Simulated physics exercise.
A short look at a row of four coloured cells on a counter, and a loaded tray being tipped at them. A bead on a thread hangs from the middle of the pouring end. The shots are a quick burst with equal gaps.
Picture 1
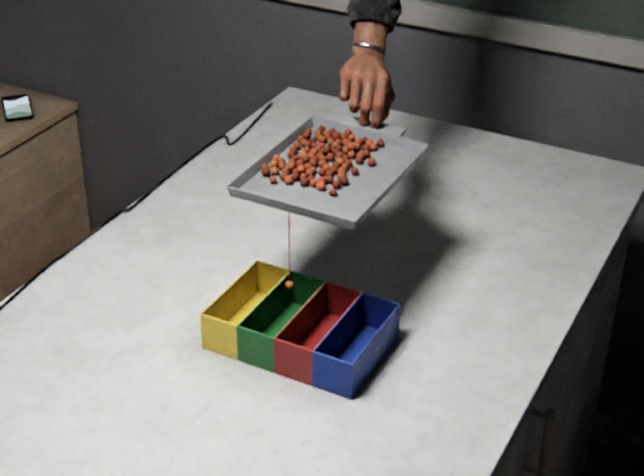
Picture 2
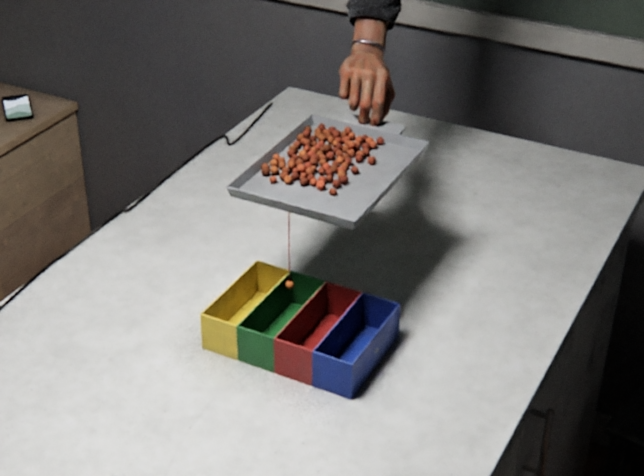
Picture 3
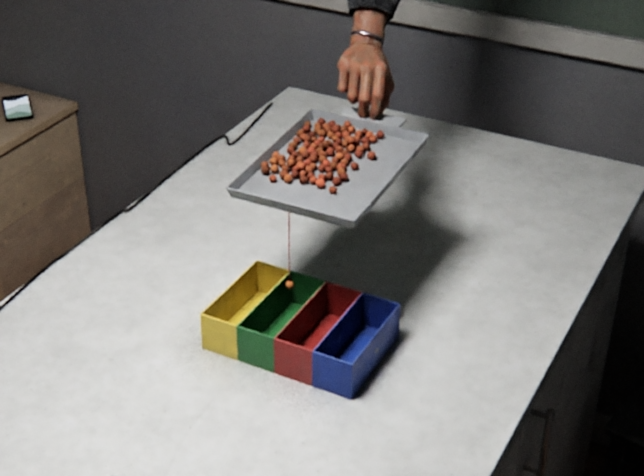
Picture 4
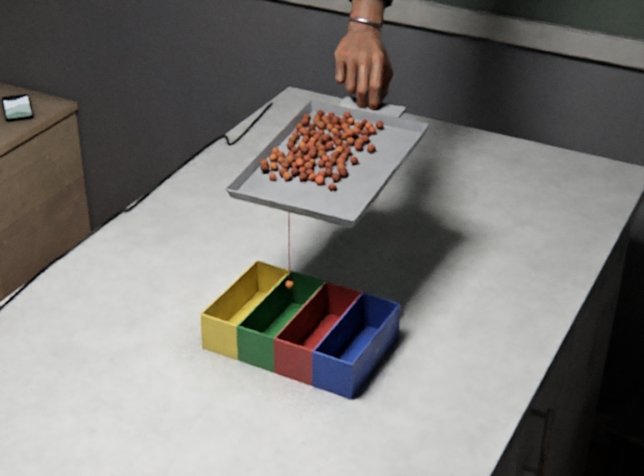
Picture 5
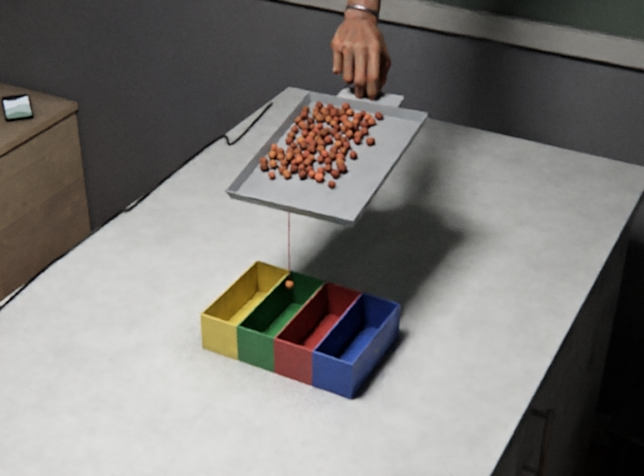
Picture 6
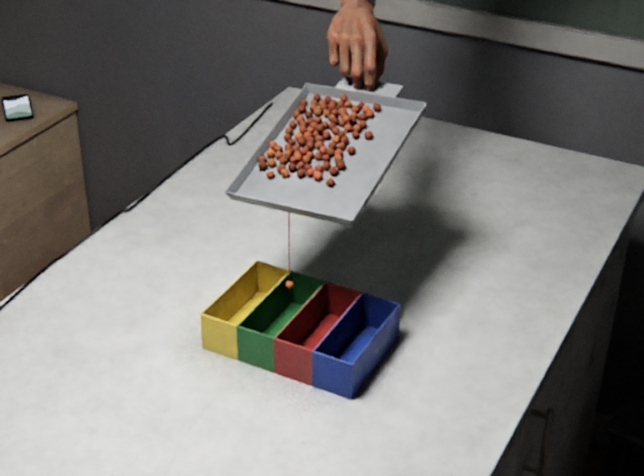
A hand gradually raising the far end of a grey tray of clay pellets above yellow, green, red and blue cells.
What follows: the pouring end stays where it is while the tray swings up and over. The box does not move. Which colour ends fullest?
The yellow cell gets the most.
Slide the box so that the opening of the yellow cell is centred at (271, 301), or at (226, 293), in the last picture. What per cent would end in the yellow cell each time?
Roughly 30 per cent, and 50 per cent.
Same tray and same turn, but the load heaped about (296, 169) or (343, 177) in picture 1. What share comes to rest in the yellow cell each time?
The first gives 40 %, the second 40 %.
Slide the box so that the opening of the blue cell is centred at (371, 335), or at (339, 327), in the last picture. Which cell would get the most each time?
First yellow, then the yellow cell.
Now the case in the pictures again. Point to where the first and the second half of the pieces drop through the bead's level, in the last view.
Early half (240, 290), late half (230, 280).
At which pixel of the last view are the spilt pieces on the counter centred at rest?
Near (181, 332).
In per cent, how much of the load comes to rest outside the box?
Close to 30 per cent.
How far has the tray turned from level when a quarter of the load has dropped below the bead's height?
At about 110°.
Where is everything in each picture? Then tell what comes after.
The first frame shows corners of the pouring end at (230, 186) and (353, 219), level; middle of the load at (320, 156), clay pellets; bead on its thread at (290, 285); yellow cell at (219, 334); green cell at (256, 346); red cell at (293, 359); blue cell at (332, 372).
The second frame shows corners of the pouring end at (230, 186) and (353, 219), level; middle of the load at (320, 155).
The third frame shows corners of the pouring end at (230, 187) and (353, 219), tipped barely, lowest at the left corner; middle of the load at (319, 151).
The fourth frame shows corners of the pouring end at (230, 188) and (352, 218), tipped a little, lowest at the left corner; middle of the load at (319, 145).
The fifth frame shows corners of the pouring end at (229, 189) and (352, 218), tipped a little, lowest at the left corner; middle of the load at (318, 140).
The sixth frame shows corners of the pouring end at (229, 191) and (351, 217), tipped clearly, lowest at the left corner; middle of the load at (316, 135); yellow cell at (219, 334); green cell at (256, 346); red cell at (293, 359); blue cell at (332, 372).
Soon, tray tipped steeply; nearly all on the tray; a stray few in the yellow cell; a small part falling or outside the box.
A while on, tray tipped past a quarter turn; most on the tray; a small part in the yellow cell; a stray few in the green cell; about a quarter falling or outside the box.
Towards the end, tray tipped past a quarter turn; about a third in the yellow cell; about a quarter in the green cell; a small part in the red cell; about a third falling or outside the box.
Finally, tray tipped past a quarter turn; about a third in the yellow cell; about a quarter in the green cell; a small part in the red cell; none in the blue cell; about a third outside the box.
